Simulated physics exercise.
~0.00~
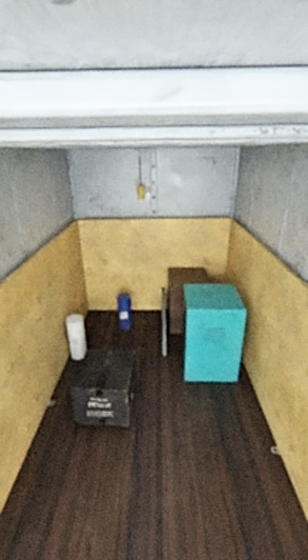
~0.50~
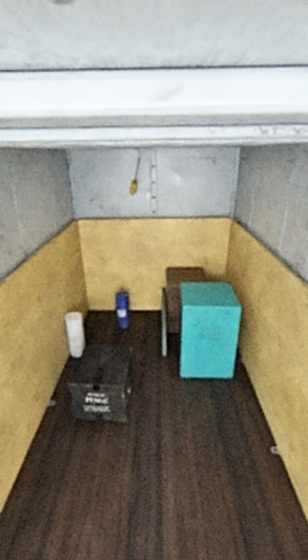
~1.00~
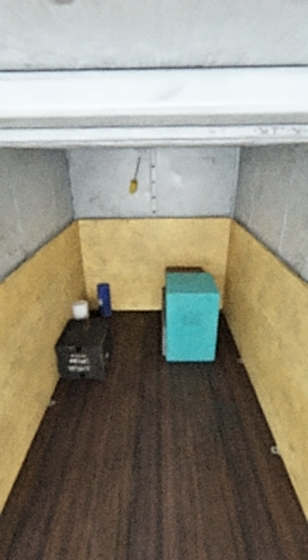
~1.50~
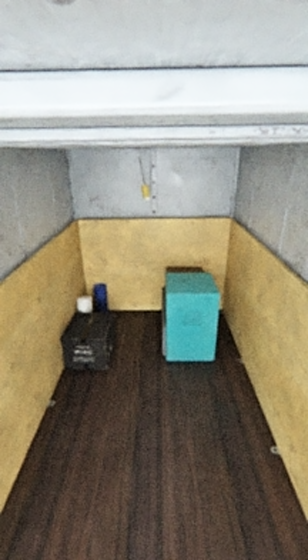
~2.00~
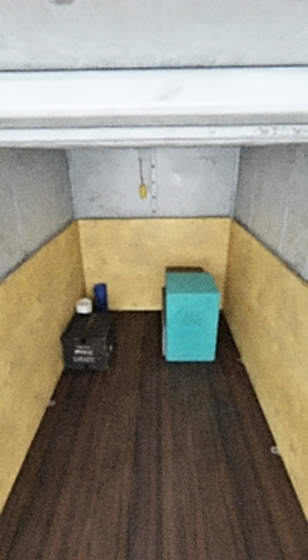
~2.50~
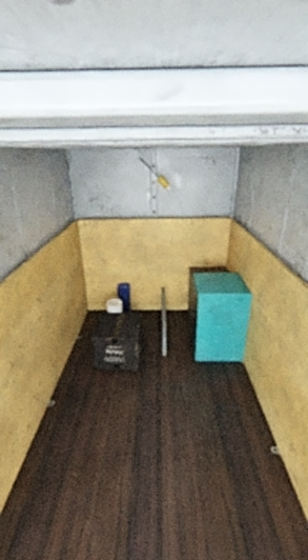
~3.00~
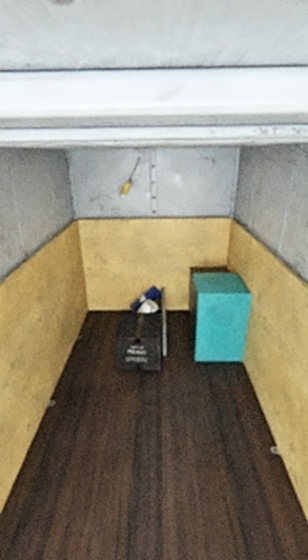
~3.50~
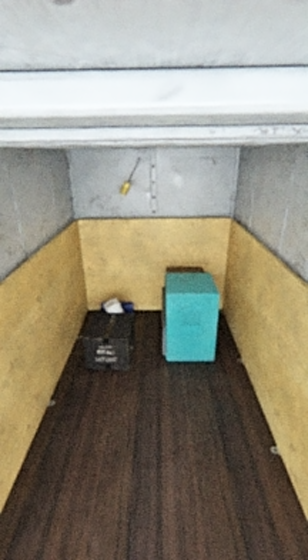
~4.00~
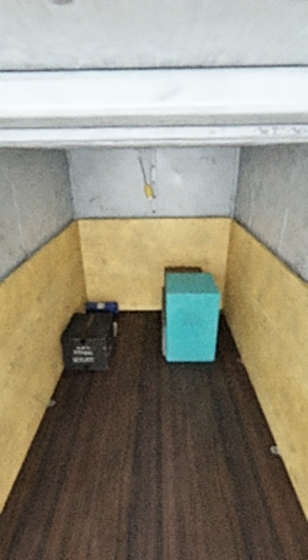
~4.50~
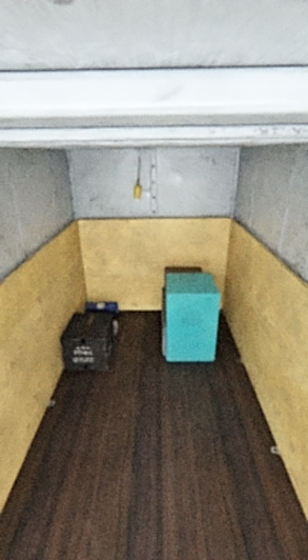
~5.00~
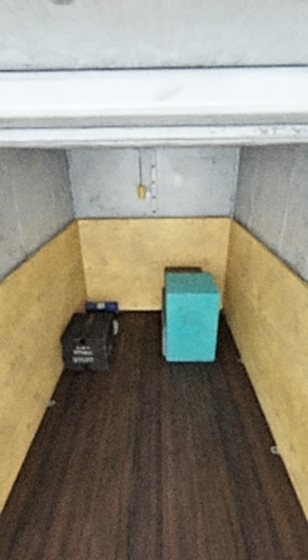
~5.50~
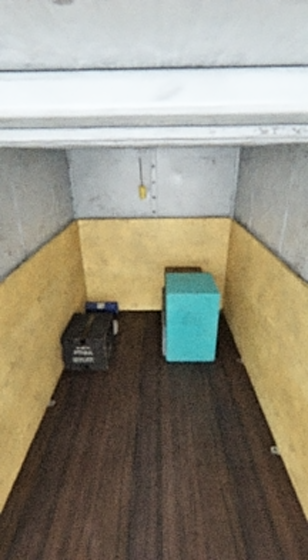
Black box, canisters and turquoise appliance sliding forward, right, then left in a van's load bay, the blue canister ending toppled.
